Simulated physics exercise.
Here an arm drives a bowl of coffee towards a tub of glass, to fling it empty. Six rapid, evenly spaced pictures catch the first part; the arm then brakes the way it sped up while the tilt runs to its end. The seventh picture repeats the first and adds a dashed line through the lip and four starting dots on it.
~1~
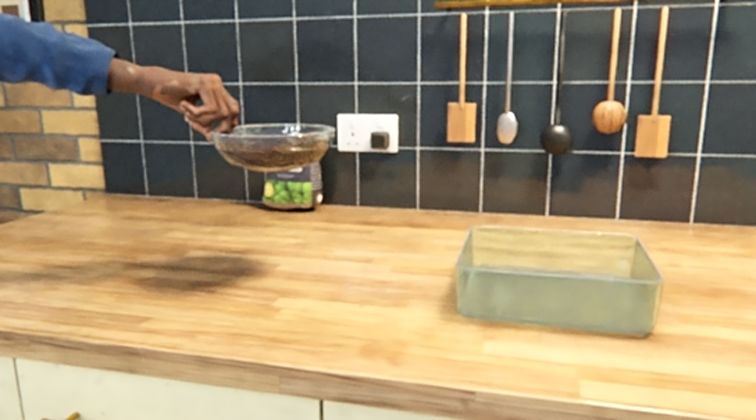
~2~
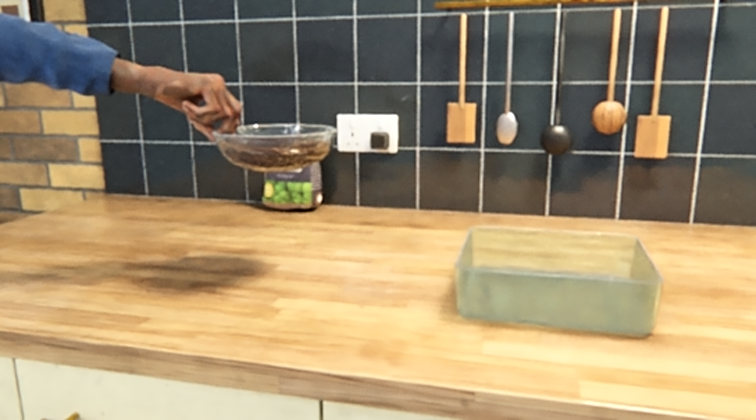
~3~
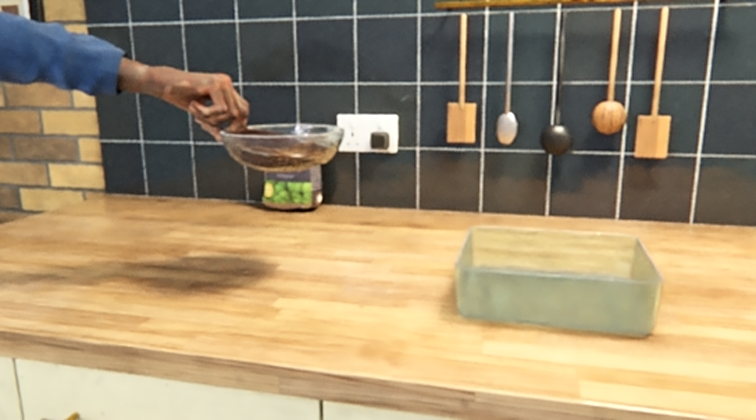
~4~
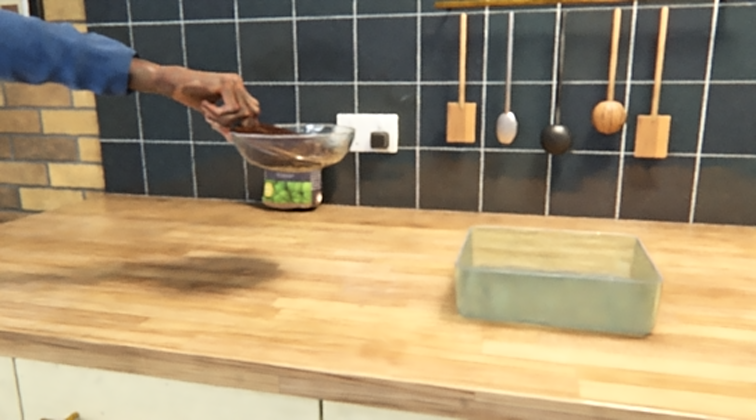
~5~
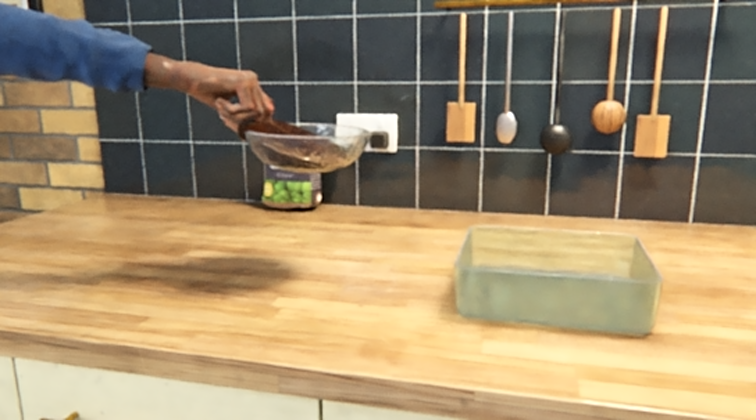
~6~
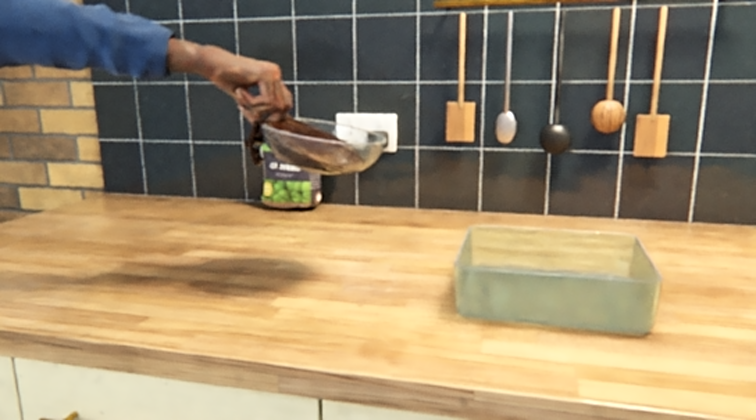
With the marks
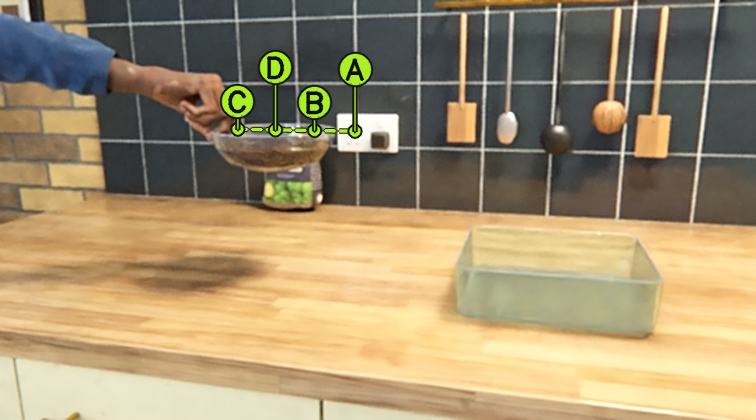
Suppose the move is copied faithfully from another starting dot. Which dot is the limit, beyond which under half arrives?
I would pick dot A.
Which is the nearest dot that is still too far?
Here it is dot B.
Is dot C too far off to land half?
Yes, it does.
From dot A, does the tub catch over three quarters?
No.
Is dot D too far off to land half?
Yes, it does.
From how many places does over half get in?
One of the four.
On the marked copy, A at (355, 131); B at (314, 130); C at (237, 129); D at (275, 129).
With A, about 64 % lands in the tub, 25 % falls short and 11 % goes beside or beyond.
With B, about 31 % lands in the tub, 64 % falls short and 5 % goes beside or beyond.
With C, about 0 % lands in the tub, 100 % falls short.
With D, about 1 % lands in the tub, 97 % falls short.
